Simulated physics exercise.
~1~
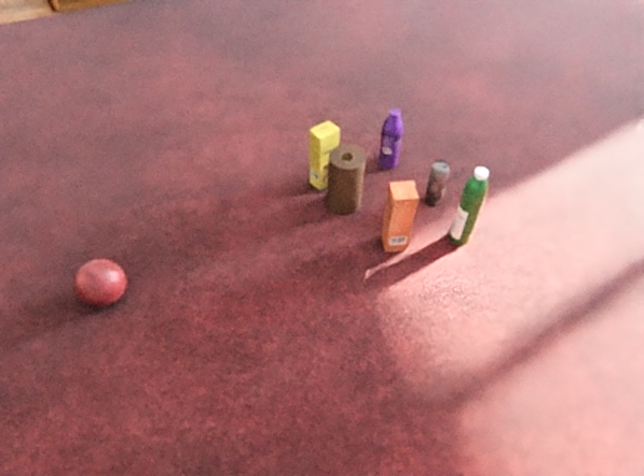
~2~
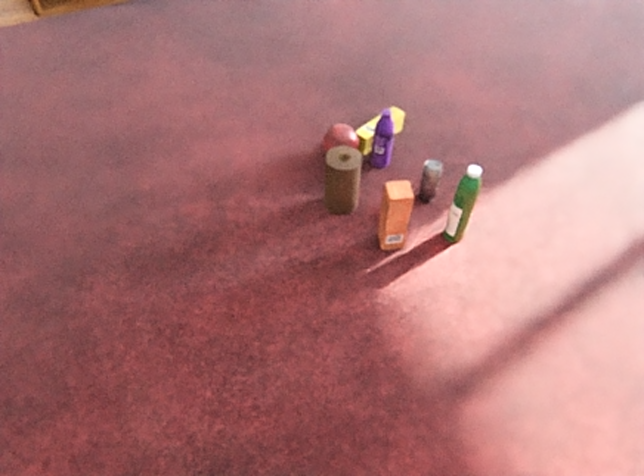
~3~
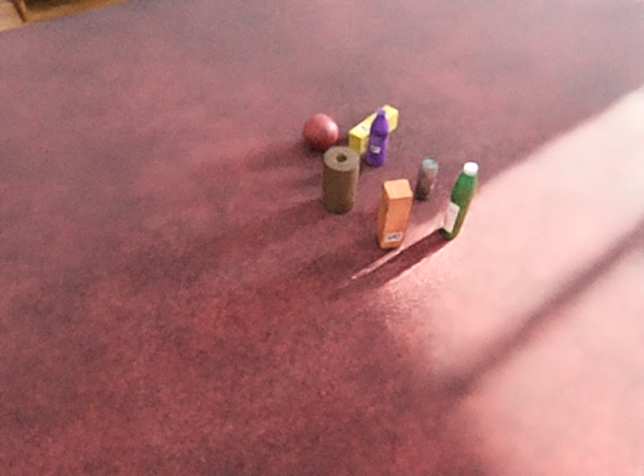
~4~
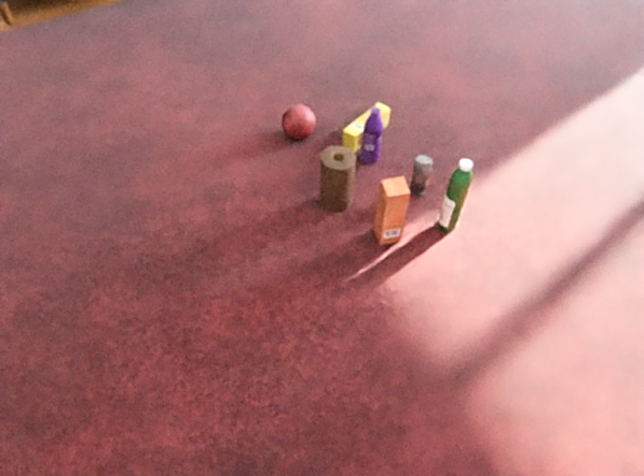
On a reddish floor, a red ball rolls in, a yellow carton topples, and the ball drifts left.
